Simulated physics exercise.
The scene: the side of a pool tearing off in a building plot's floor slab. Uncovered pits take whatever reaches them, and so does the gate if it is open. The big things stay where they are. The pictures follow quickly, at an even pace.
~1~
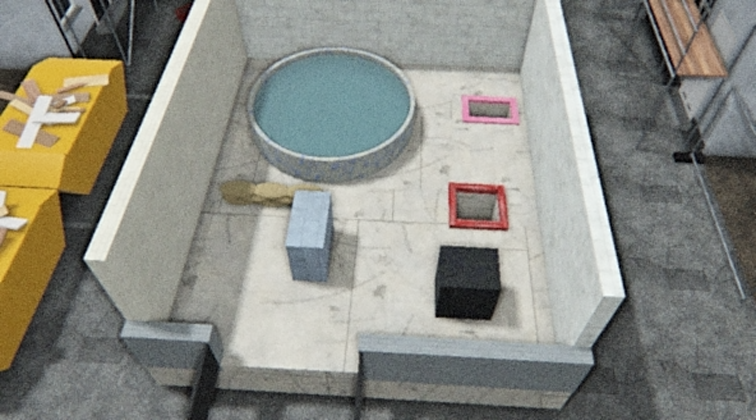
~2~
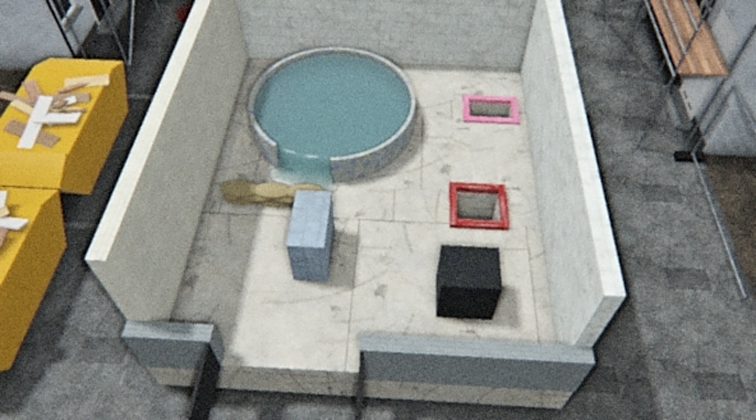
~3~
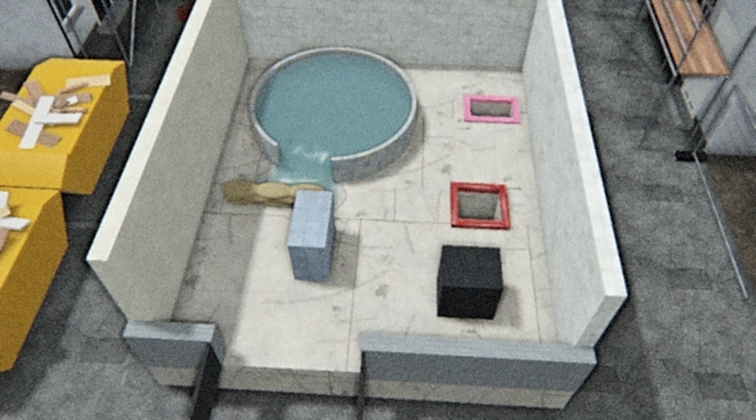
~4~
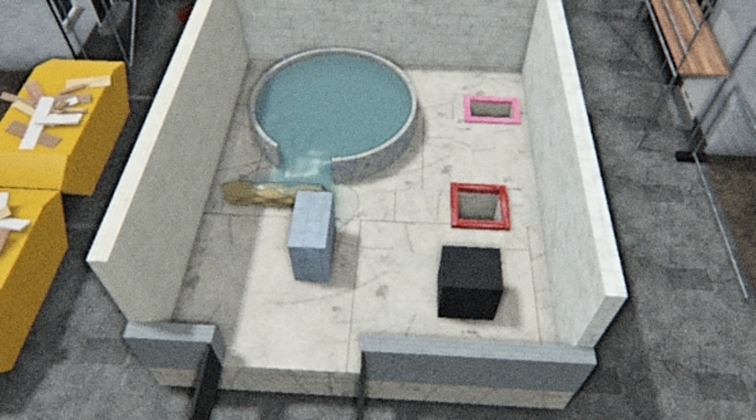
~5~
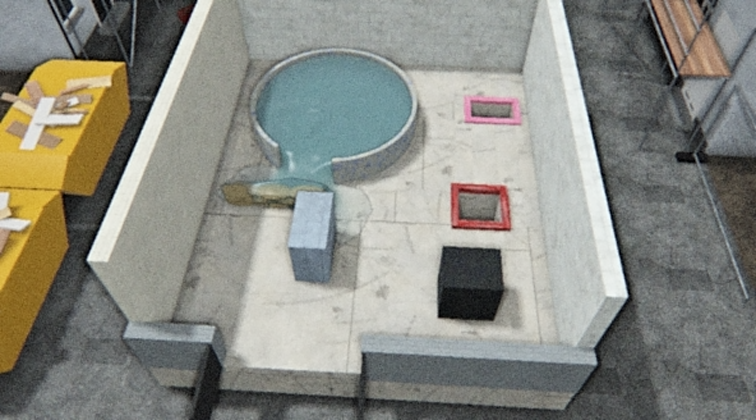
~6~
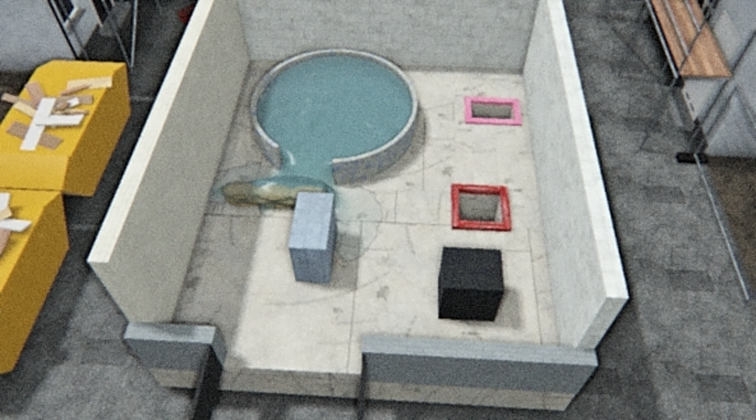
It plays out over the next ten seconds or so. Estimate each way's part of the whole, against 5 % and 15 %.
One by one: The gate takes between 5 and 15 %; the red pit takes under 5 %; the pink pit takes under 5 %.
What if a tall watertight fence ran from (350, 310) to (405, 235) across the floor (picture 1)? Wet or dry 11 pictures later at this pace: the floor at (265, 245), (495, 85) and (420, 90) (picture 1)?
One after the other: Covered, dry, not flooded.
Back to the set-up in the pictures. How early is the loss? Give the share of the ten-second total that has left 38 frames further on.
Roughly 40 per cent.
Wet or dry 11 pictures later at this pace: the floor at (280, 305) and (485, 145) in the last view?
In that order: Dry, no water.
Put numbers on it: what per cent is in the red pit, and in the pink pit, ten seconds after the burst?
In turn 0 and 2 per cent.
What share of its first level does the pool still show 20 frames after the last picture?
Some 64 per cent.
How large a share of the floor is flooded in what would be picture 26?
I make it 65 per cent.
A moment on, water covers 25 % of the floor; the gate 0 %, the red pit 0 %, the pink pit 0 %.
Next, water covers 45 % of the floor; the gate 0 %, the red pit 0 %, the pink pit 0 %.
Then, water covers 65 % of the floor; the gate 0 %, the red pit 0 %, the pink pit 0 %.
Later, water covers 90 % of the floor; the gate 4 %, the red pit 0 %, the pink pit 0 %.
In the end, water covers 95 % of the floor; the gate 10 %, the red pit 0 %, the pink pit 1 %.
